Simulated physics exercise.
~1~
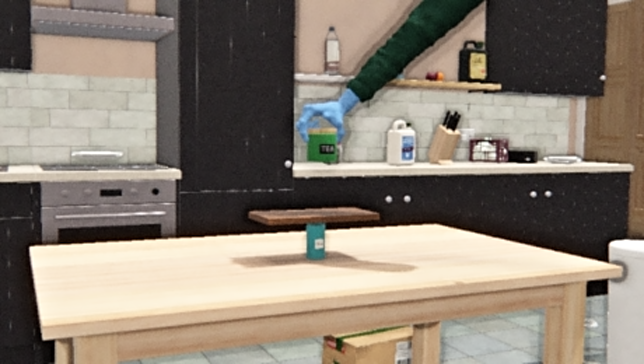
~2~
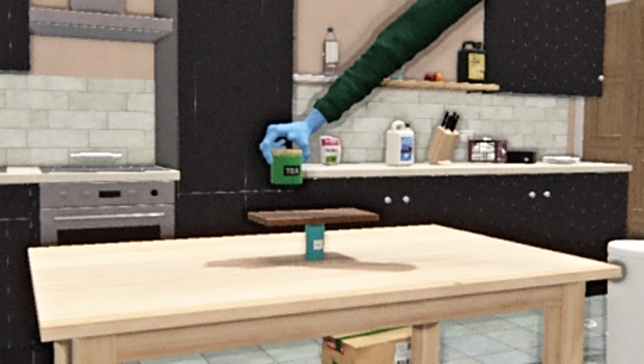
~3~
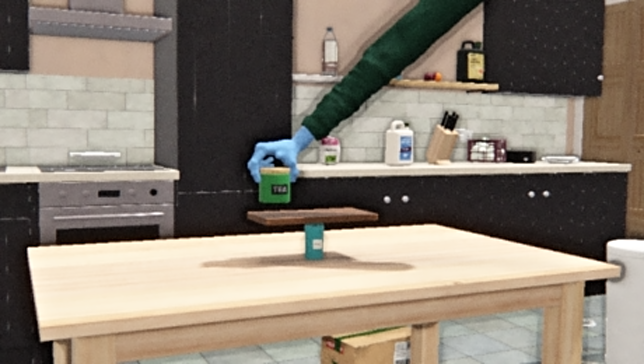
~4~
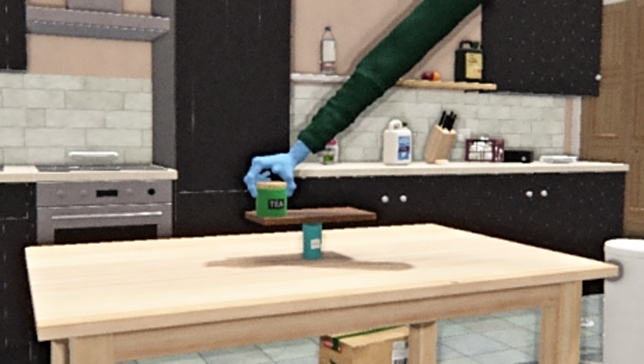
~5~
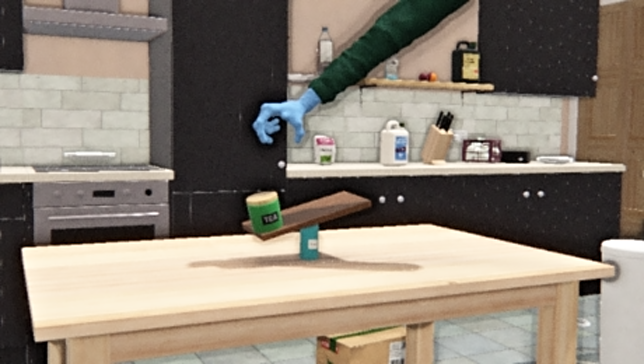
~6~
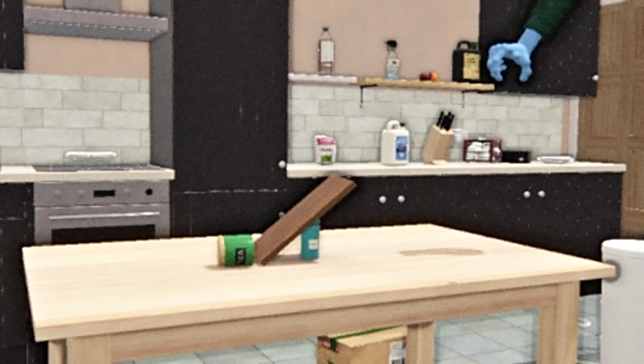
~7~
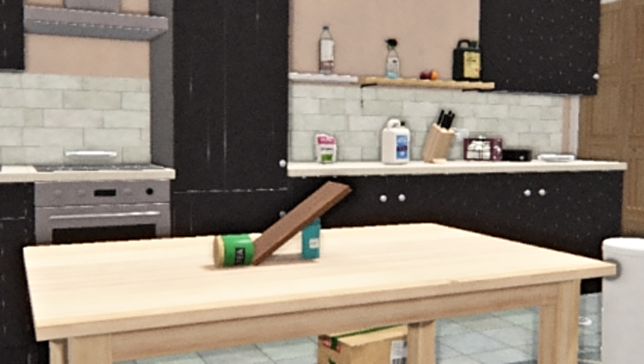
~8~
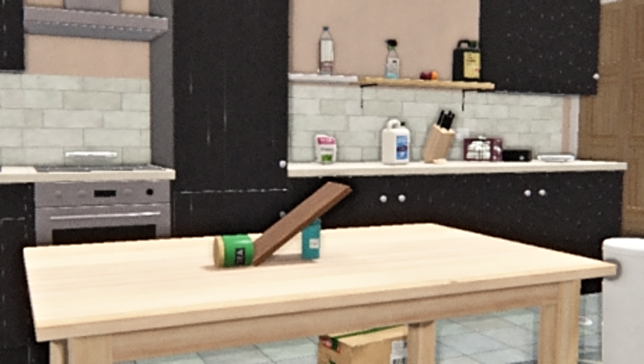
A gloved hand sets a green jar on a balanced brown board, and both topple.
